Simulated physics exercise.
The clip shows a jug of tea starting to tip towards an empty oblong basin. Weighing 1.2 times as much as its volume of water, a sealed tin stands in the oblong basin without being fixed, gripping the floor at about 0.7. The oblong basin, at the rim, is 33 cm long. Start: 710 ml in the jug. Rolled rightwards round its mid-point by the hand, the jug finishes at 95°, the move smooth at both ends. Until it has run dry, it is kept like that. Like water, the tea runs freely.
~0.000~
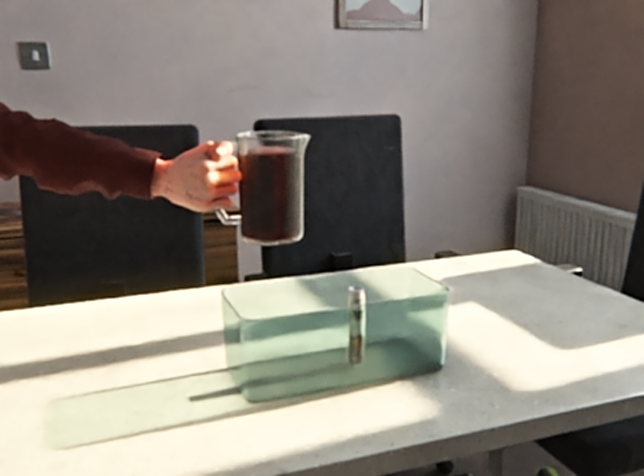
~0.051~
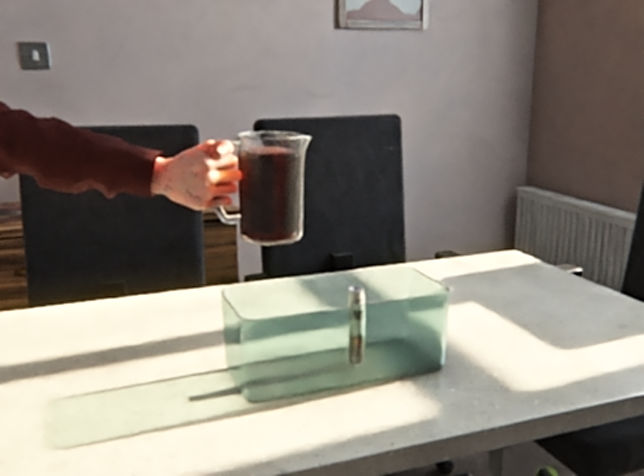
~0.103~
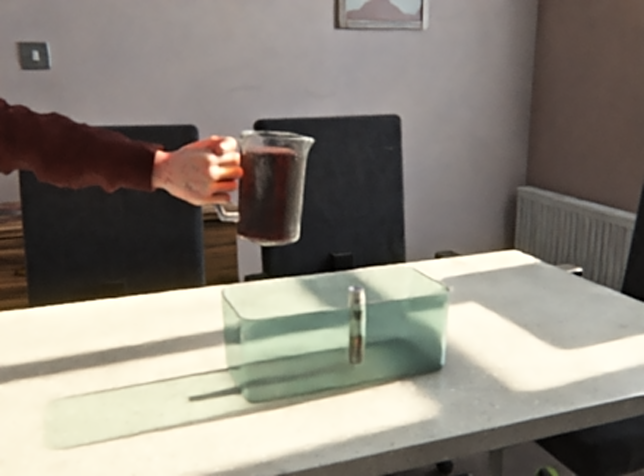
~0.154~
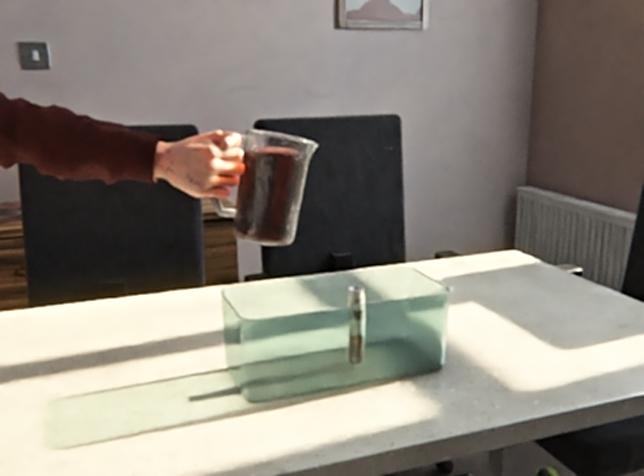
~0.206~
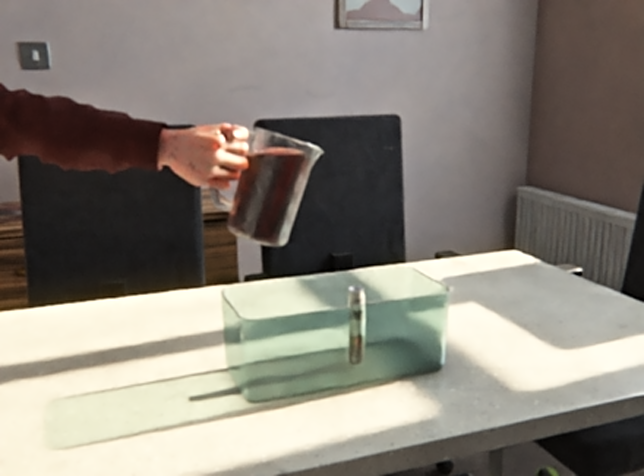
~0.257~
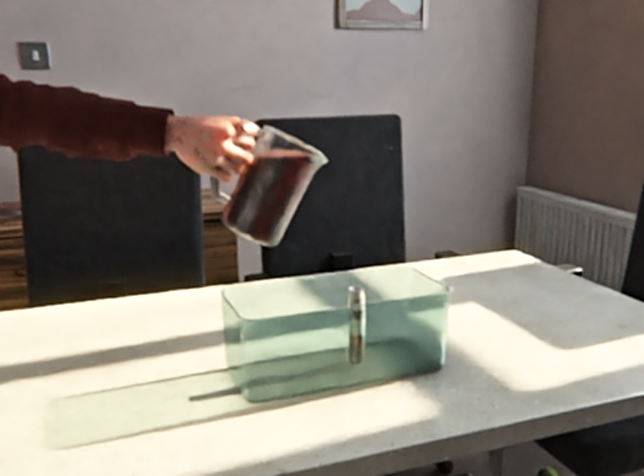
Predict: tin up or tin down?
Most likely it will not capsize.
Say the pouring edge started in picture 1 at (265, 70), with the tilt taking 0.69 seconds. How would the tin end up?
Result: Tin tipped over.
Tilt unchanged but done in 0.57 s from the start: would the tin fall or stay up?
The tin would stay balanced.
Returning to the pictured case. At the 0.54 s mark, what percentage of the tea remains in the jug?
Around 78 in a hundred.
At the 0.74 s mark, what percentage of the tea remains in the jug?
About 42 percent.
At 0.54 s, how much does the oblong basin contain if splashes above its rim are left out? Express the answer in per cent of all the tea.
4 %, more or less.
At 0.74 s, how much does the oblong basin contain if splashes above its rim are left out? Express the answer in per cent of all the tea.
My estimate is about 36 percent.
After 0.54 s the tilt is 84° and 78 per cent is still to pour; the tin stands where it began.
After 0.74 s the tilt is 95° and 42 per cent is still to pour; the tin stands where it began.
After 0.96 s the tilt is 95° and 16 per cent is still to pour; the tin stands where it began.
After 1.19 s the tilt is 95° and 6 per cent is still to pour; the tin stands where it began.
In the end the tin stands where it began.
